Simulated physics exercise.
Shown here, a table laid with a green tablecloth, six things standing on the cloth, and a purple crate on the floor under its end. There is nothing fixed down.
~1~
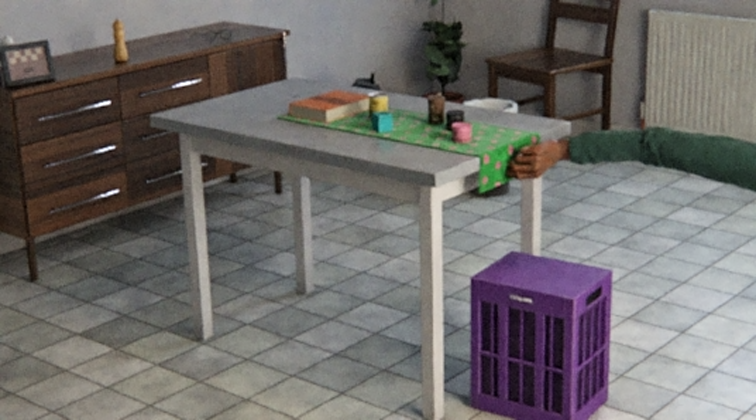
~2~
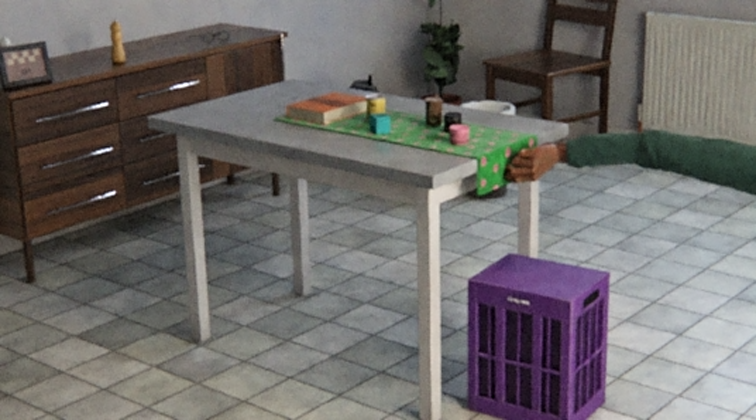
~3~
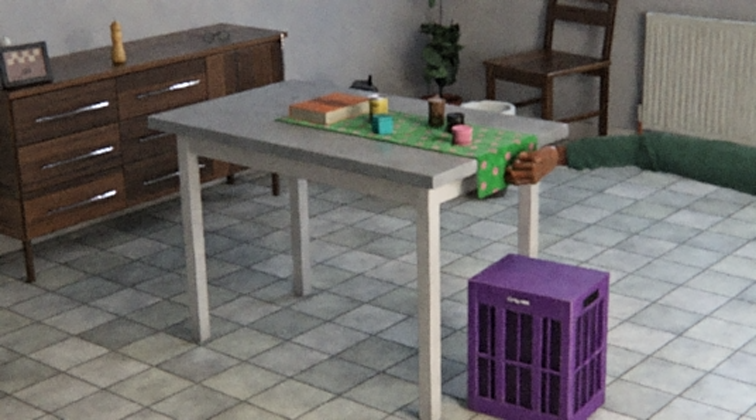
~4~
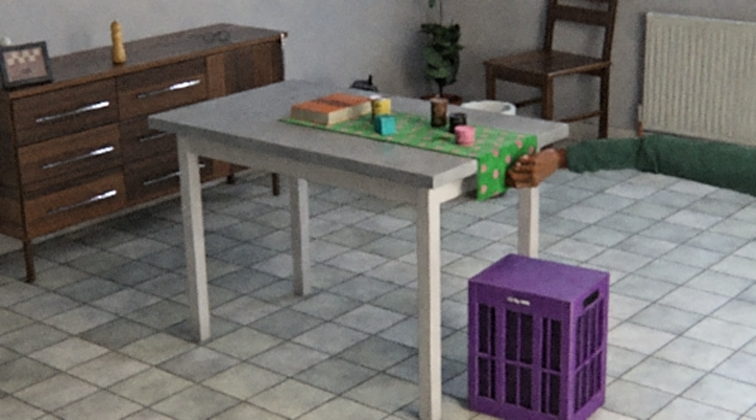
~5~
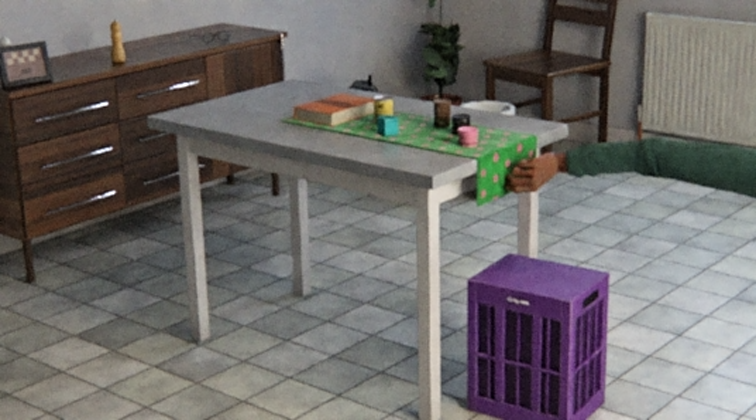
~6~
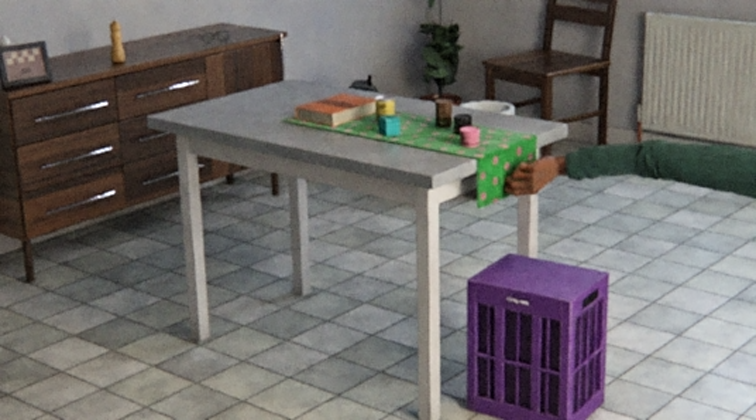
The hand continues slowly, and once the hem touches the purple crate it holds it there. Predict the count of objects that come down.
Count: Two.
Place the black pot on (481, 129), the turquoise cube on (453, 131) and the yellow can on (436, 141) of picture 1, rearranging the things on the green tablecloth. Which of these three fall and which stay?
Looking at each one, the black pot drops away, the turquoise cube drops away and the yellow can drops away.
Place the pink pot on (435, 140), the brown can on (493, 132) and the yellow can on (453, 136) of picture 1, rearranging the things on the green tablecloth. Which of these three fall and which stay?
Here's how it goes: The pink pot leaves the top, the brown can leaves the top and the yellow can leaves the top.
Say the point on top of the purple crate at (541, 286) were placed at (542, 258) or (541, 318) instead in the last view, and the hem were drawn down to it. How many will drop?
1 and 3.
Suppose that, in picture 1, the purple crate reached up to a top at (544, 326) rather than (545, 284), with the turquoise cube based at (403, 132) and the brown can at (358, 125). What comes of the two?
Turquoise cube is gone, brown can stays.
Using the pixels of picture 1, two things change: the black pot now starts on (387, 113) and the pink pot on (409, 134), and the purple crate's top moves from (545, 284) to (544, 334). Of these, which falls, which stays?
Result: Black pot still there, pink pot gone.
Soon after, hem near (508, 232); pink pot gone.
Then, hem on the crate; pink pot and black pot gone.
At rest, hem on the crate; pink pot and black pot gone. Over the edge go two.
